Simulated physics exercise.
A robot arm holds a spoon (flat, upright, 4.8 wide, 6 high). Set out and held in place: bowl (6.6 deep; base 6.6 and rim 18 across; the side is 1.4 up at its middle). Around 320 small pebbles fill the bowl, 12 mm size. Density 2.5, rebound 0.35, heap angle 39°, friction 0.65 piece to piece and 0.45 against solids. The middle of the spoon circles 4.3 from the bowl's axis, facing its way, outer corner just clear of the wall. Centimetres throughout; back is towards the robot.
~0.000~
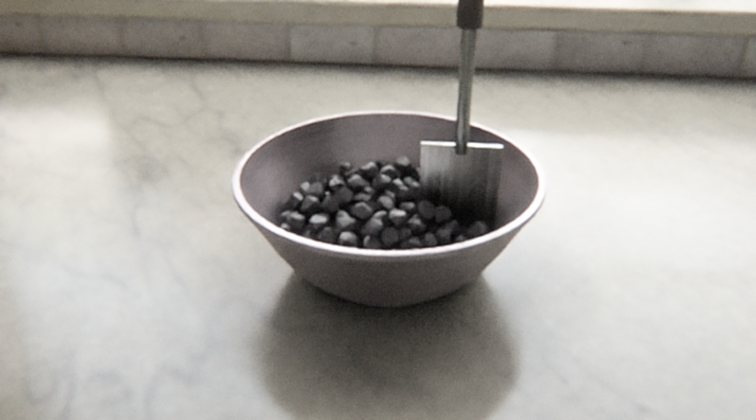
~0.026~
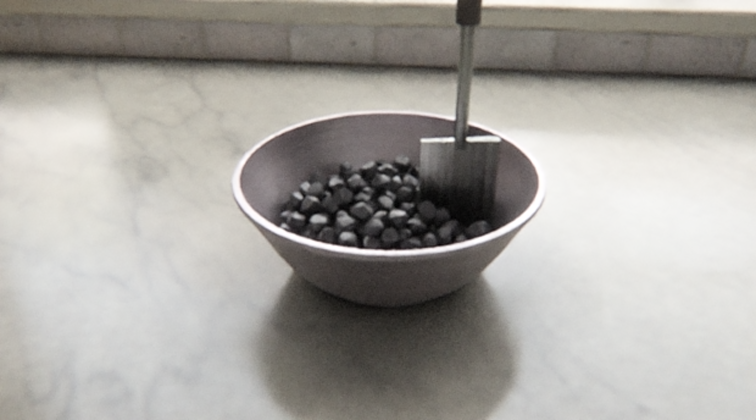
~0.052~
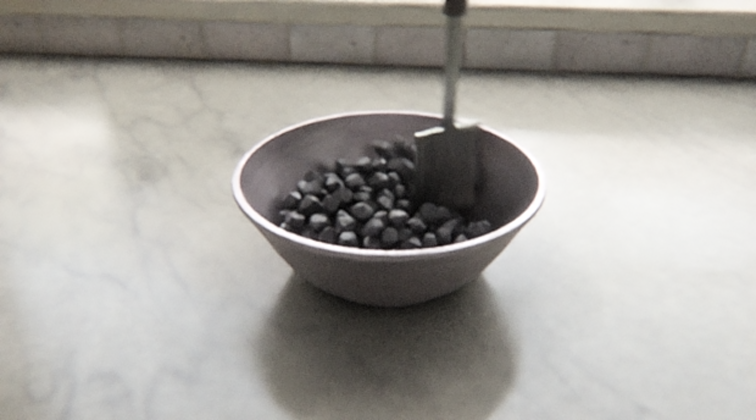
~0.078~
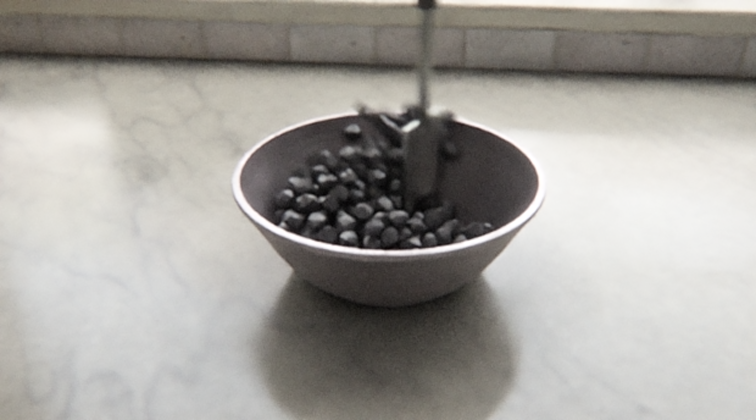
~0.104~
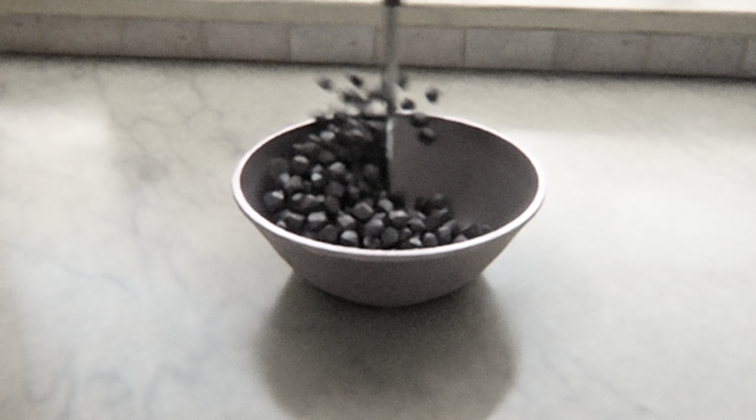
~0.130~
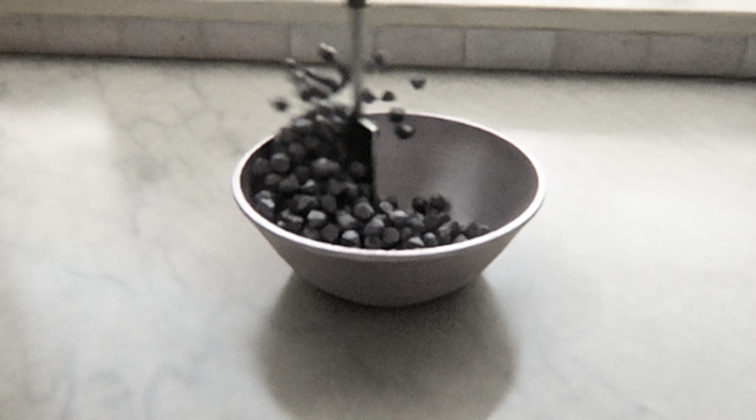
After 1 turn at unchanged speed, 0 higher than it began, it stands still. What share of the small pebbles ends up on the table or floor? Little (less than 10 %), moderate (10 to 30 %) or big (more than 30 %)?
Share on the table or floor: Big (more than 30 %).
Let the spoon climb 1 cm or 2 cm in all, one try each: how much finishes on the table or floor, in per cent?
Some 40 and 30 per cent.
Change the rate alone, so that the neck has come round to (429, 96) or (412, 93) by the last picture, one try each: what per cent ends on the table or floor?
Some 20 and 25 per cent.
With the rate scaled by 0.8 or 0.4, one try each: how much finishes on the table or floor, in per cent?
Some 35 and 15 per cent.
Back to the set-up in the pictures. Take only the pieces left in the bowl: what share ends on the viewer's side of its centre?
Some 30 per cent.
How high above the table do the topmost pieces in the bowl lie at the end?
Some 6.5 cm.
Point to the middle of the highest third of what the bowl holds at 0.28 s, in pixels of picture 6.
Near (462, 217).
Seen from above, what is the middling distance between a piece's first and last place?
About 11 cm.
After 0.21 s, 209° round, highest piece 12 above the table; 274 in the bowl, 47 in flight or on the tool.
After 0.28 s, 295° round, highest piece 12 above the table; 229 in the bowl, 15 on the table or floor, 77 in flight or on the tool.
After 0.52 s, 0° round, highest piece 7 above the table; 182 in the bowl, 136 on the table or floor, 3 in flight or on the tool.
After 1.22 s, 0° round, highest piece 6 above the table; 182 in the bowl, 139 on the table or floor.
At rest, 182 in the bowl, 139 on the table or floor. That is 43 % on the table or floor.
